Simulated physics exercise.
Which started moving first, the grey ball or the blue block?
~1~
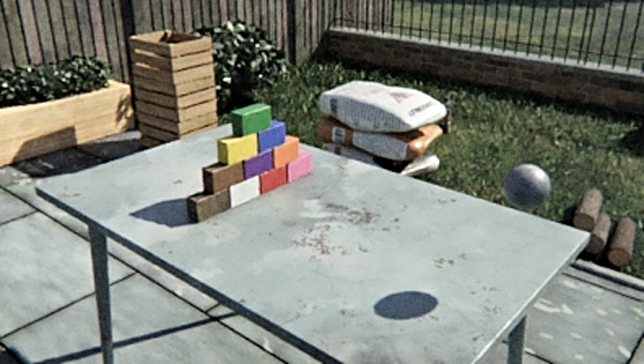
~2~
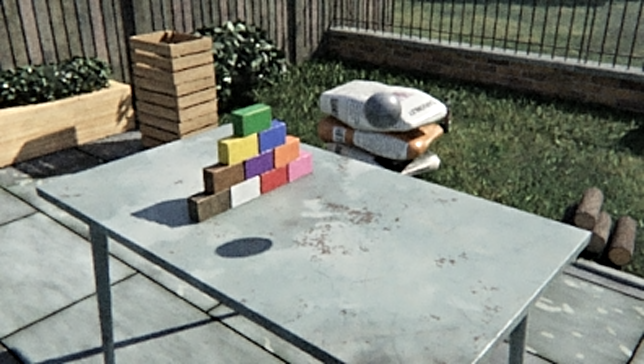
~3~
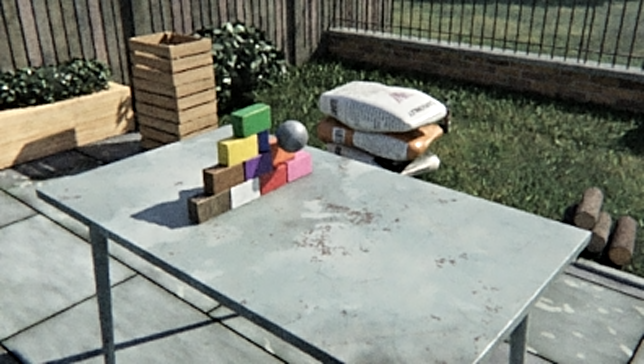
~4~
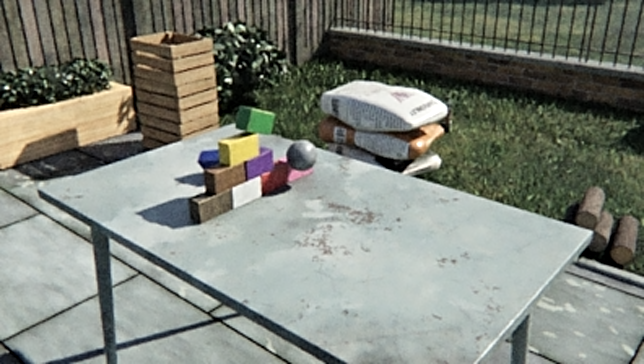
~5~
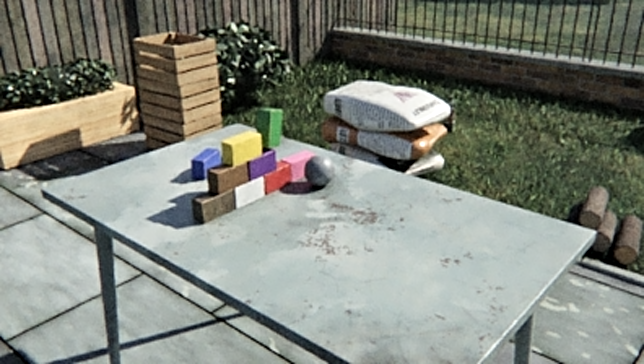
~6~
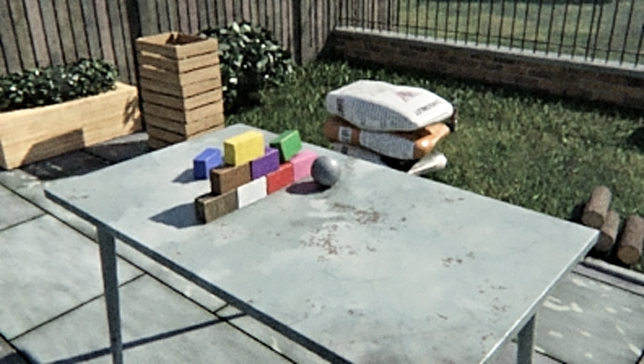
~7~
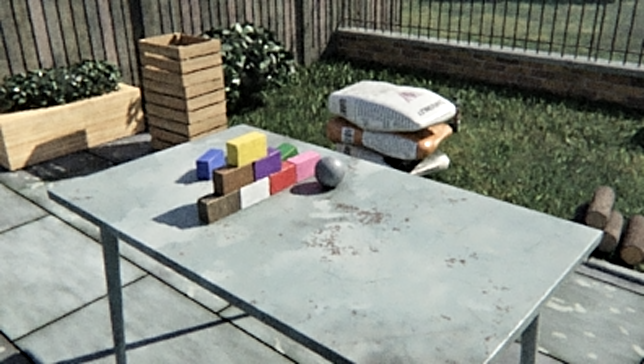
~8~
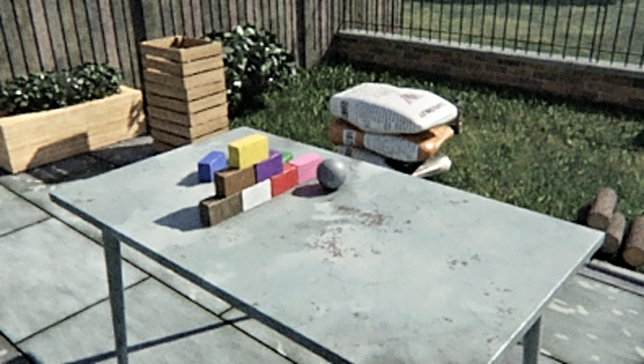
The grey ball moved first, flying toward the stack while the blue block was still in its place. The blue block was knocked away to the left only after that.
